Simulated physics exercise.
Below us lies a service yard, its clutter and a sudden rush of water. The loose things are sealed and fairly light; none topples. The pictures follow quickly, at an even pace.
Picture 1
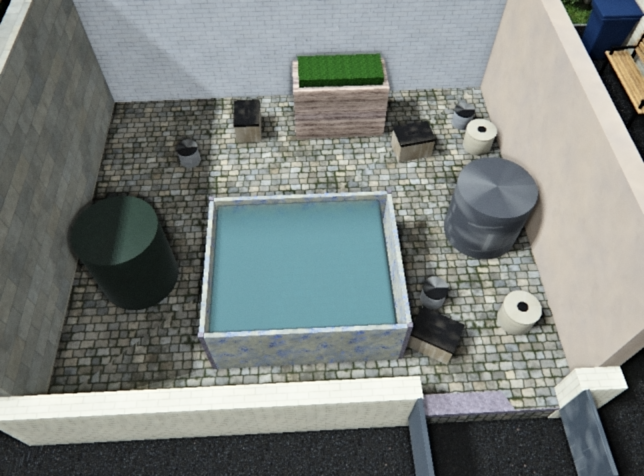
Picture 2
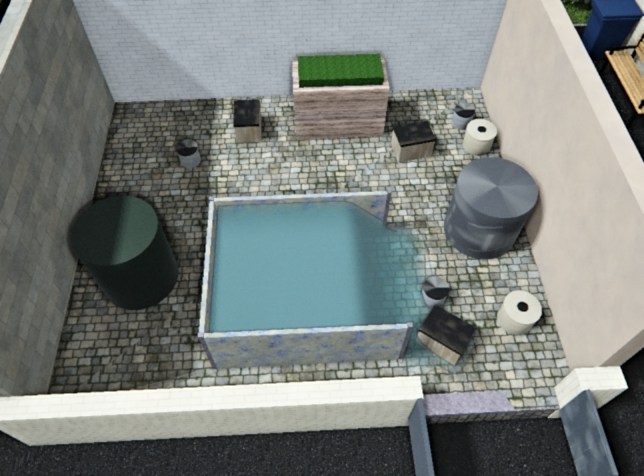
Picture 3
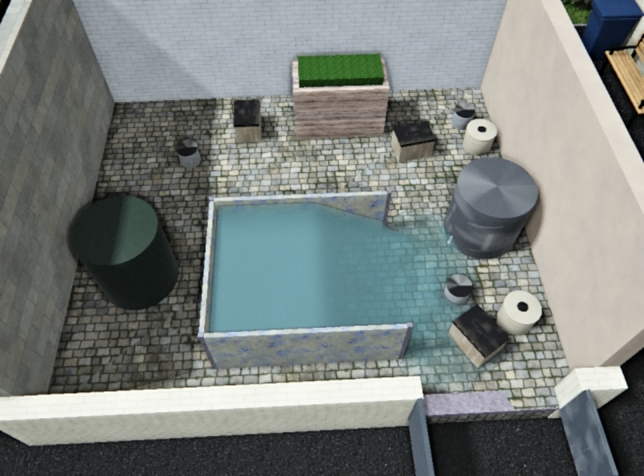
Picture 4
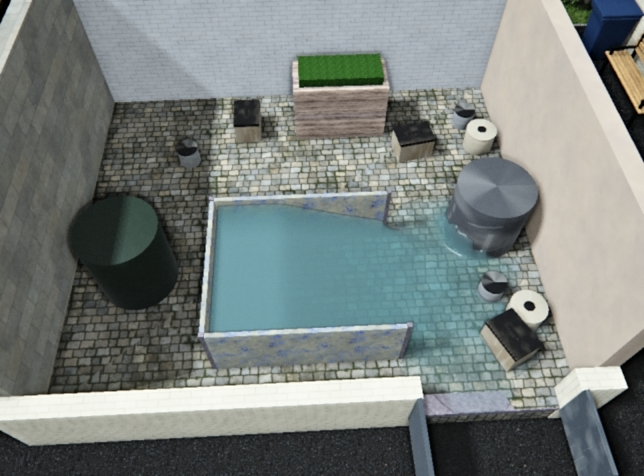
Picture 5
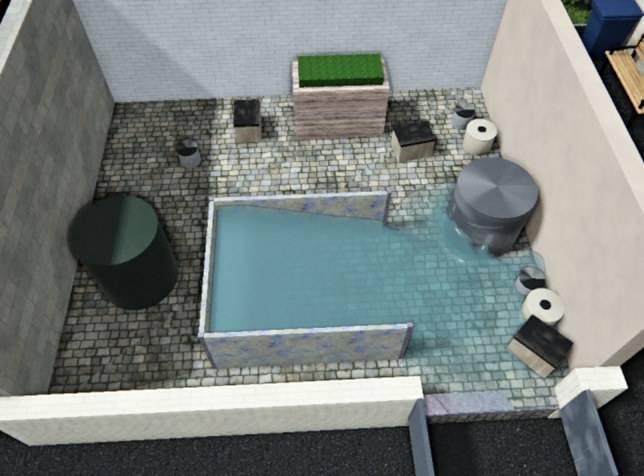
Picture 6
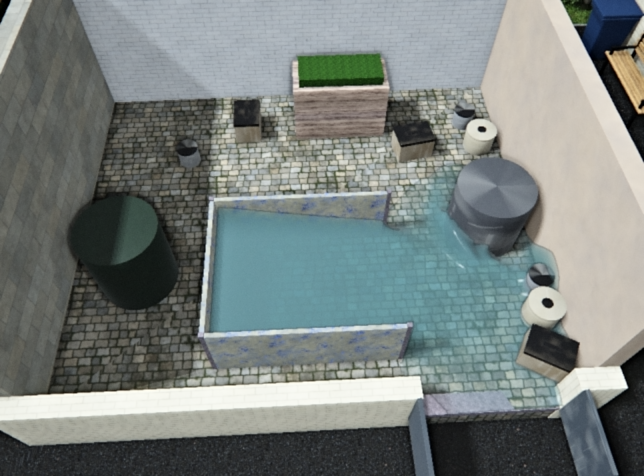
The video shows a walled, cobbled yard where the right side of a raised water tank opens and water rushes out, spreading rightward around a grey cylinder and pushing a pail, a dark-topped chest and a white drum toward the right wall.
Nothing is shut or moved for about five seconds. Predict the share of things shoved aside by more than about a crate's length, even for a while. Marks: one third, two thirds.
Share: Two thirds or more.
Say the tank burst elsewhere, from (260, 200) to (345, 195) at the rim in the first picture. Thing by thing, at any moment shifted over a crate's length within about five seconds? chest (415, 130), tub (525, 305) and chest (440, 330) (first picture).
In turn: That far or more, short of that, less than that.
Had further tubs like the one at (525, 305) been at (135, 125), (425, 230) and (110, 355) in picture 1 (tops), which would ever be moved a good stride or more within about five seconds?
In turn: Less than that, swept aside, short of that.
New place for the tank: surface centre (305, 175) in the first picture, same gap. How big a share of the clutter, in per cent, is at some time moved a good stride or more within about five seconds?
Close to 90 %.
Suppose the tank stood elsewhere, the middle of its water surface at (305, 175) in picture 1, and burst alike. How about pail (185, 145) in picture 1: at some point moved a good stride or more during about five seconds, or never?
Answer: No.
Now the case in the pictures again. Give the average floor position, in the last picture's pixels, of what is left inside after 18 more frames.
Close to (352, 154).
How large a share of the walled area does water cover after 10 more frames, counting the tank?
Near 45 in a hundred.
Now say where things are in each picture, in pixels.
In the first picture, a pail at (436, 288) rests on the ground; a chest at (438, 329) rests on the ground; 0 of 8 have shifted.
In the second picture, a pail at (436, 288), on the bottom; a chest at (448, 328), on the bottom, close to its start; 1 of 8 have shifted.
In the third picture, a pail at (460, 285) rests on the ground, close to its start; a chest at (482, 329) rests on the ground, a stride from its start; 2 of 8 have shifted.
In the fourth picture, a pail at (495, 282), on the bottom, a stride from its start; a chest at (514, 333) rests on the ground, a stride from its start; 3 of 8 have shifted.
In the fifth picture, a pail at (533, 278), on the bottom, a stride from its start; a chest at (544, 340) rests on the ground, a stride from its start; 3 of 8 have shifted.
In the sixth picture, a pail at (542, 274), afloat, a stride from its start; a chest at (553, 347), on the bottom, a stride from its start; 3 of 8 have shifted.
A moment on, 2 of 8 are well off their spots; 3 afloat.
Next, 6 of 8 are well off their spots; 5 afloat.
Later, 6 of 8 are well off their spots; 4 afloat.
In the end, 6 of 8 are well off their spots, and 6 have been at some point; 3 afloat.
